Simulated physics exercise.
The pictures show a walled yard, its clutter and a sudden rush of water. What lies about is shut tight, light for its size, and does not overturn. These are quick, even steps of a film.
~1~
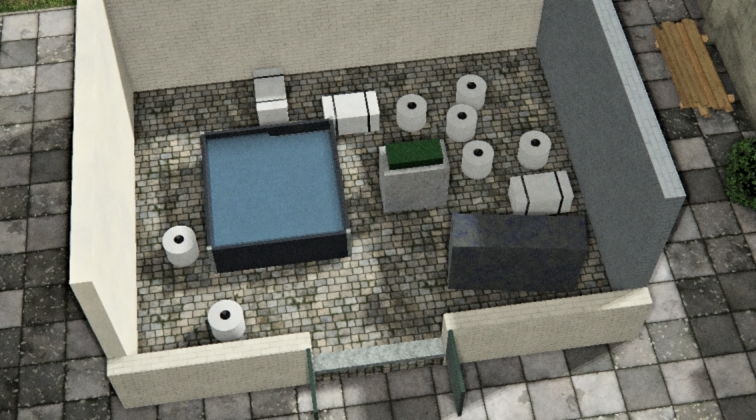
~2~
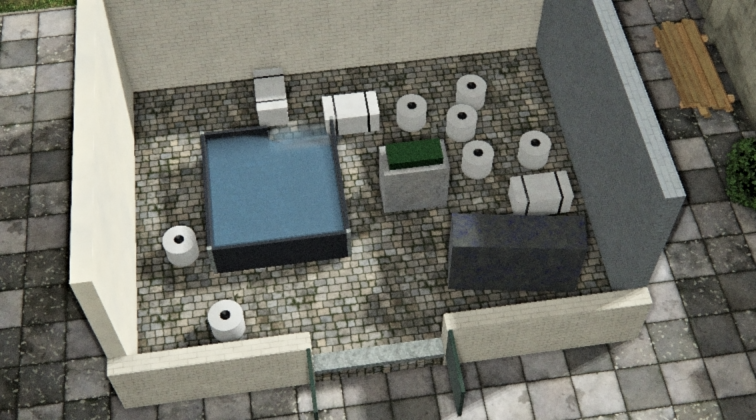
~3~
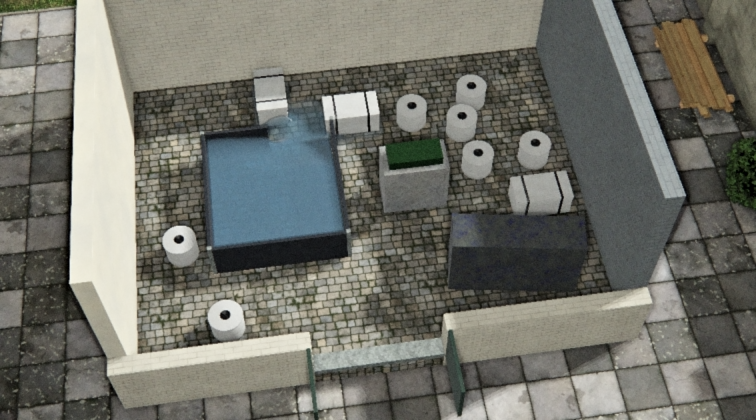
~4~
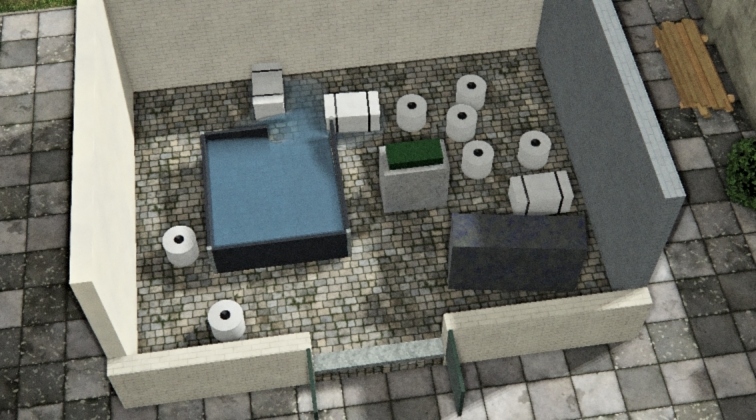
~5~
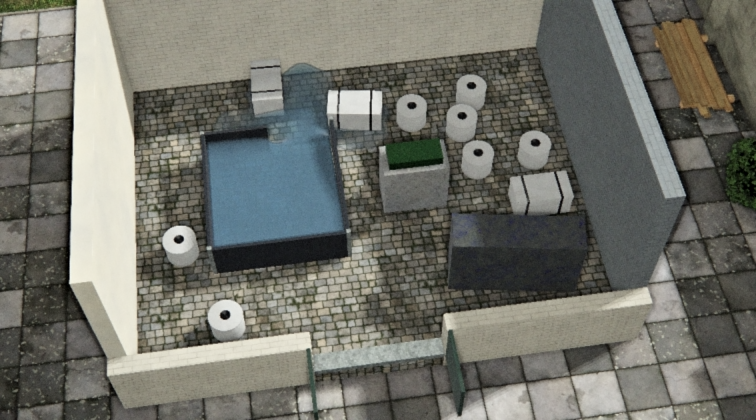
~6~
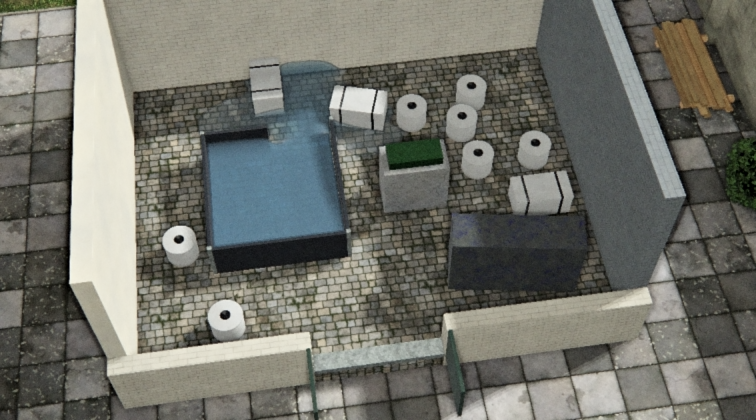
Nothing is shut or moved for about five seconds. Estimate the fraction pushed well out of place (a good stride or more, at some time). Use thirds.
That comes to from one to two thirds.
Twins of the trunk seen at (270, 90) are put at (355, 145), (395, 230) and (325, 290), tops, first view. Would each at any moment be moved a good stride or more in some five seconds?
In that order: Less than that, short of that, under that.
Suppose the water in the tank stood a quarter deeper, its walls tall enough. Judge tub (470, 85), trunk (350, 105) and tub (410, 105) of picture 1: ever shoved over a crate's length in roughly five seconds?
One after the other: Yes, yes, never so far.
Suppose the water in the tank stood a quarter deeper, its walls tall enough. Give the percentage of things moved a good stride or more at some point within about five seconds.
About 60 per cent.
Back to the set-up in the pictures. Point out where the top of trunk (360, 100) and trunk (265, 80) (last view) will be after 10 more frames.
Around (431, 70) and (198, 117).
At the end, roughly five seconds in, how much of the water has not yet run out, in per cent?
Some 100 per cent.
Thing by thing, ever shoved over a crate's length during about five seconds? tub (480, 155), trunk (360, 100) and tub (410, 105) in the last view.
As listed: Short of that, shifted that much, short of that.
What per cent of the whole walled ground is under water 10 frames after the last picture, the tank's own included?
Some 35 per cent.
A moment on, 0 of 10 are well off their spots; 0 afloat.
Next, 2 of 10 are well off their spots; 1 afloat.
Later, 3 of 10 are well off their spots; 2 afloat.
In the end, 5 of 10 are well off their spots, and 5 have been at some point; 1 afloat.
